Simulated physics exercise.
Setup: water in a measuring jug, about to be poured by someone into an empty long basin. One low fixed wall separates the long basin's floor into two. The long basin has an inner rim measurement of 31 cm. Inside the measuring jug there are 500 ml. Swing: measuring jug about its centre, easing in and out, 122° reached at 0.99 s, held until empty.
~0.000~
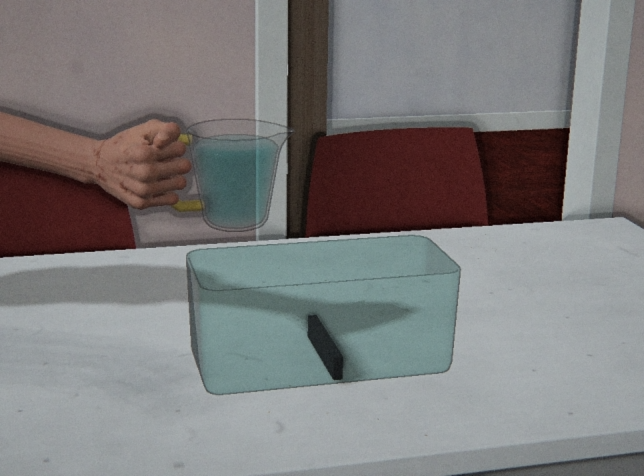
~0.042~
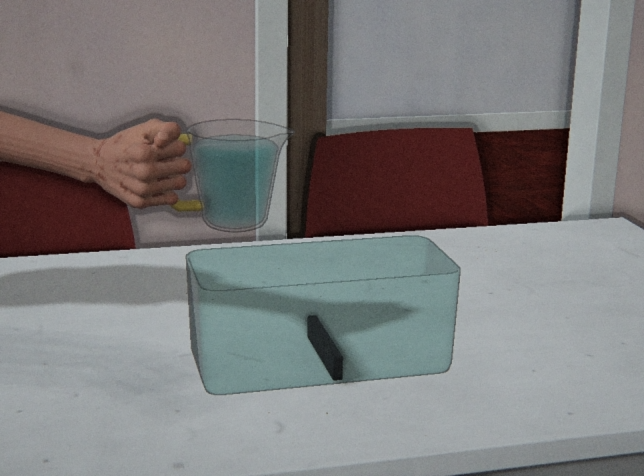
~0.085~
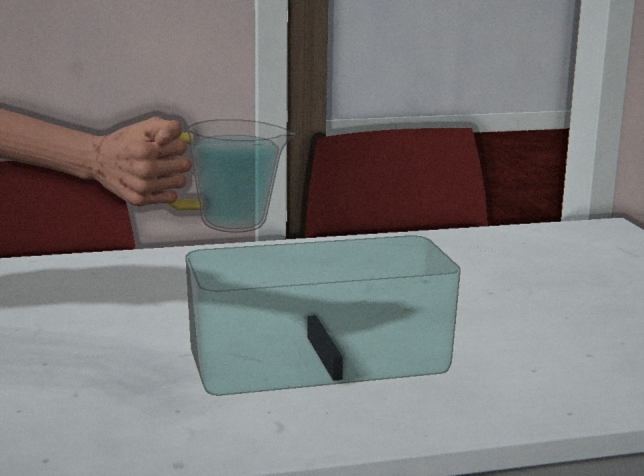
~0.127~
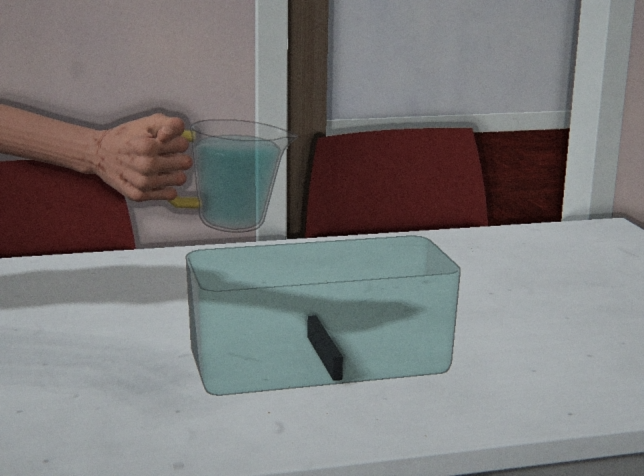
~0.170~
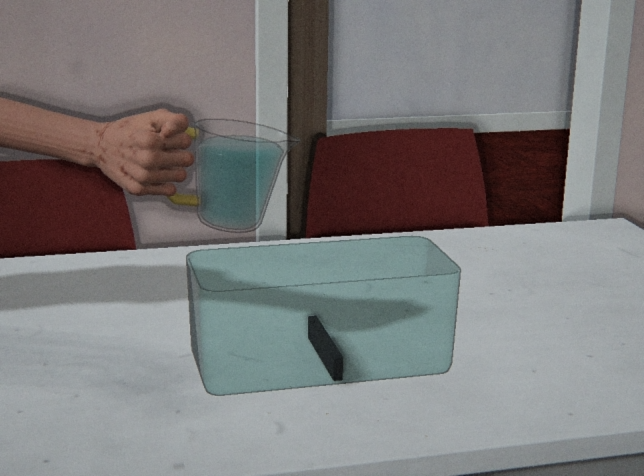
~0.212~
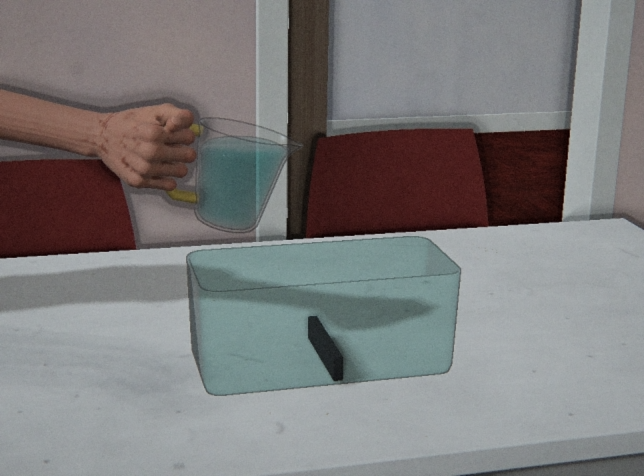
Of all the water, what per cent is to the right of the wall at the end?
I would say 67 percent.
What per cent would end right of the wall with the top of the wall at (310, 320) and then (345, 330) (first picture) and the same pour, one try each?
One try each: Around 80 percent and then around 35 percent.
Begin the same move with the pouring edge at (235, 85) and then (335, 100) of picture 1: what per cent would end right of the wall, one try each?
Roughly 10 per cent the first time and 85 per cent the second.
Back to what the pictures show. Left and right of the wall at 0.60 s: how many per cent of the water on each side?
Lab note: Left near 0 %, right near 16.
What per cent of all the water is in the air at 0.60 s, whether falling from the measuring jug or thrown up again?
22 per cent.
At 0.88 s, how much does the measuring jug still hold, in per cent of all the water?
I'd estimate some 4 per cent.
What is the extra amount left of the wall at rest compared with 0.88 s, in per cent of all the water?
It comes to about 6 per cent.
After 0.60 s the tilt is 80° and 62 per cent is still to pour, 0 is left of the wall and 17 right of it.
After 0.88 s the tilt is 118° and 4 per cent is still to pour, 27 is left of the wall and 64 right of it.
After 1.17 s the tilt is 122° and 0 per cent is still to pour, 33 is left of the wall and 67 right of it.
After 1.49 s the tilt is 122° and 0 per cent is still to pour, 33 is left of the wall and 67 right of it.
In the end 33 per cent lies left of the wall, 67 right of it and 1 outside.
